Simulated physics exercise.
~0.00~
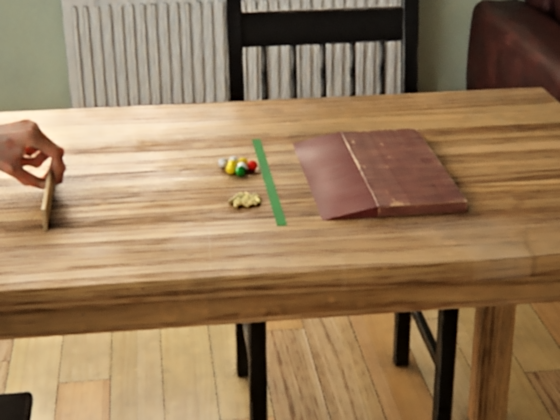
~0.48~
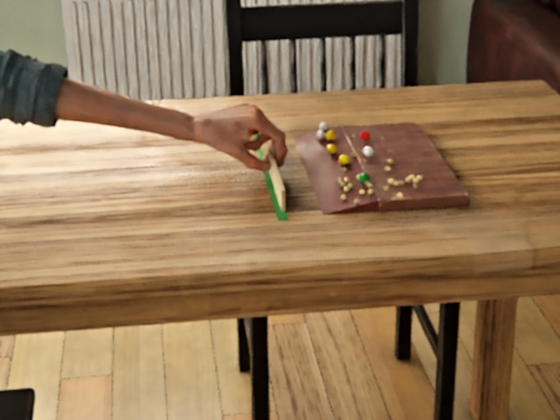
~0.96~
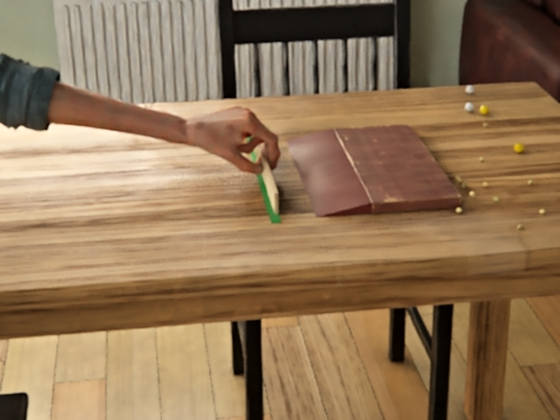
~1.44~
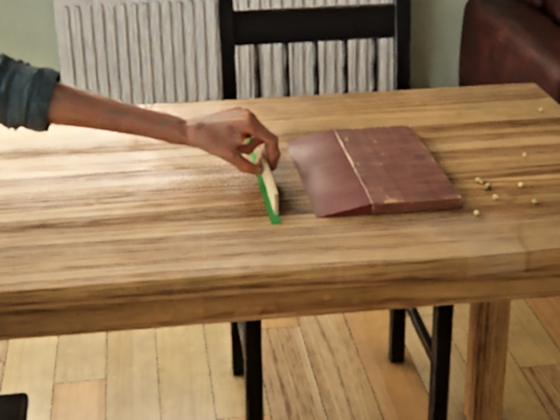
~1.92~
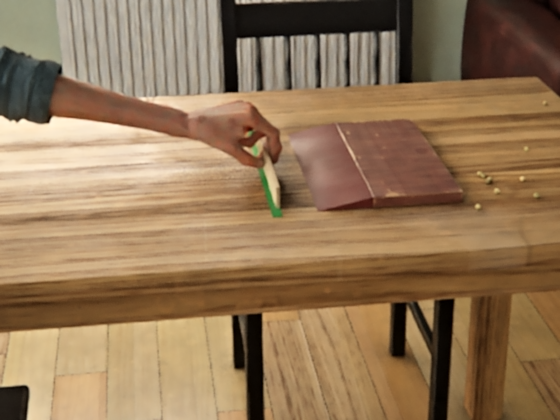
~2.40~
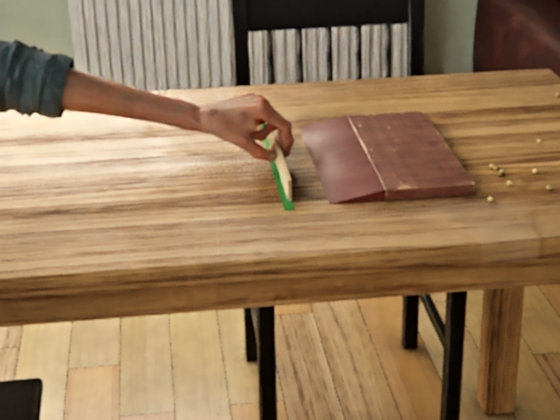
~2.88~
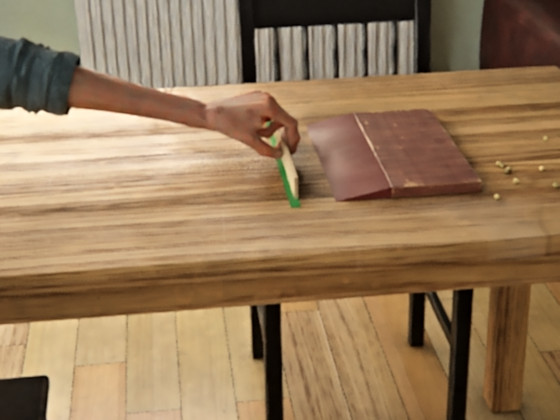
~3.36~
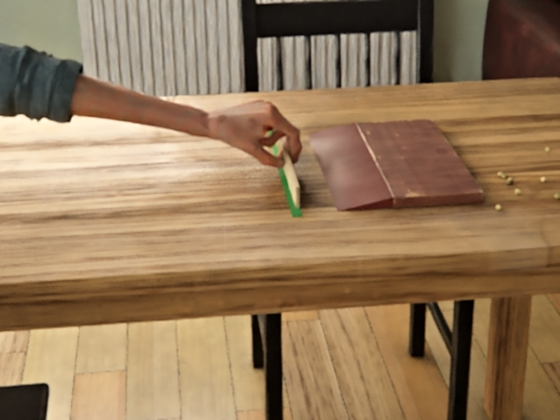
A hand holds a thin strip of wood upright at the left of a striped wooden table, seen from the front and slightly above, with a black chair and pale radiator behind. Near the middle lie a cluster of colourful beads and a small pile of tan pieces, just before green tape and a reddish-brown ramp. The hand sweeps the strip right to the tape and stops, sending both lots scattering up the ramp. They run over its far edge onto the table beyond. The coloured beads roll out of view, while some tan pieces rest right of the bare ramp.
